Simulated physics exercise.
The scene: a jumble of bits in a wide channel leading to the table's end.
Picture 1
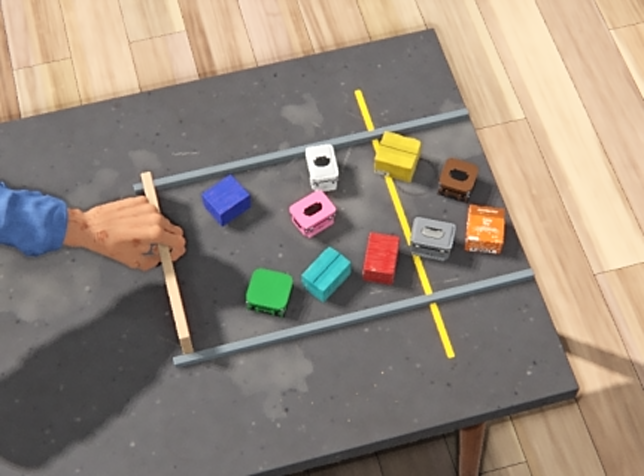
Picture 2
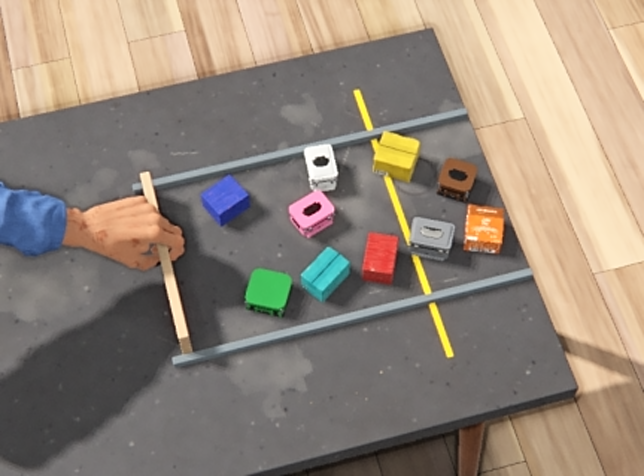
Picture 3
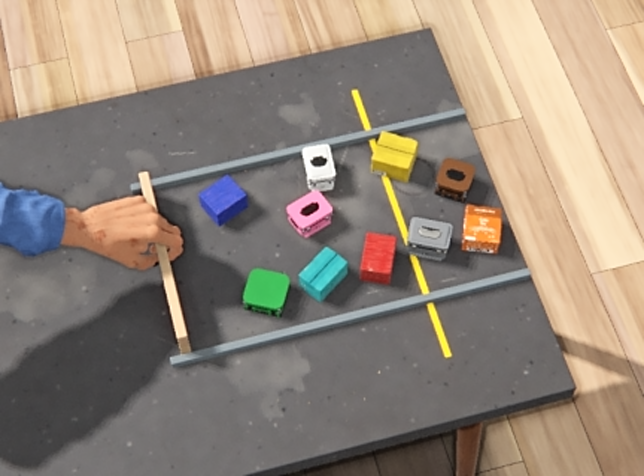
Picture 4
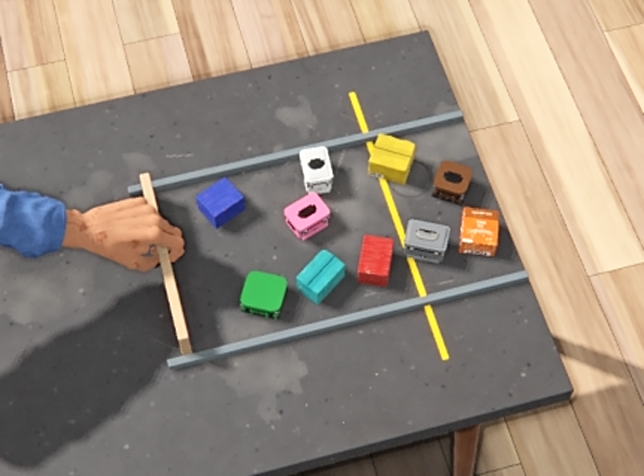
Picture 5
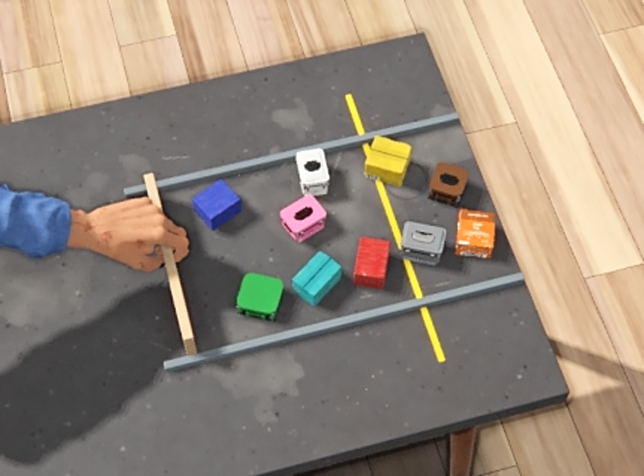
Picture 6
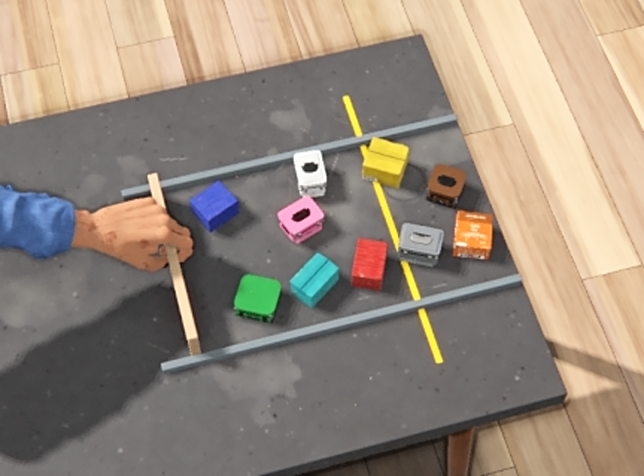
On a dark grey tabletop above a pale wooden floor, seen from above at an angle, two grey rails form a wide channel crossed by yellow tape. Blue, white, pink, green, turquoise and red blocks lie left of or near the tape, with yellow, grey, brown and orange ones towards the right. The view drifts slightly, while a blue-sleeved hand holding a wooden board at left edges it slightly rightward.
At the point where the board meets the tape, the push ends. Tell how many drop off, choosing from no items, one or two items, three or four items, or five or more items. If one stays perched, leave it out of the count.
Pieces going over the end will number one or two.
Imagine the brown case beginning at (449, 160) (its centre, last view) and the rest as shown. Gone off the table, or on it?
From that start, the object then does not stay.
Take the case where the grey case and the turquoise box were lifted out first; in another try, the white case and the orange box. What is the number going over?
Well, the first time you'd get 0, and the next time 1.
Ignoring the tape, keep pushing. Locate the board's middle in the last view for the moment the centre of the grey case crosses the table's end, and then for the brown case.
Grey case over the end: About (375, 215). Brown case over the end: About (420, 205).
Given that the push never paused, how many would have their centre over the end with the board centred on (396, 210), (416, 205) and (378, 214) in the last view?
Place by place: 2, 3 and 2.
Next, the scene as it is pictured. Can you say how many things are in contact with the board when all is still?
3 of them.
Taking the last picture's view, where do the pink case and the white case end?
About (404, 202), and the other about (411, 147).
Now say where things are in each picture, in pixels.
Orange box (485, 229); brown case (458, 181); grey case (432, 239); board (167, 262); tape (402, 216), in the first picture.
Brown case (457, 180); pink case (312, 215), in the second picture.
Grey case (429, 239); turquoise box (324, 274), in the third picture.
Orange box (479, 231); white case (316, 171), in the fourth picture.
Brown case (448, 185); green case (260, 298), in the fifth picture.
Orange box (473, 235); brown case (446, 186); grey case (420, 245); board (174, 263); tape (390, 221), in the sixth picture.
Early on, none off yet; orange box at rest near (473, 235); brown case at rest near (446, 186); grey case at rest near (420, 245).
A while later, none off yet; orange box travelled a little near (486, 232); brown case at rest near (446, 186); grey case travelled about its own width near (449, 239).
Finally, the number that fall off is one or two; lost, grey case and orange box.
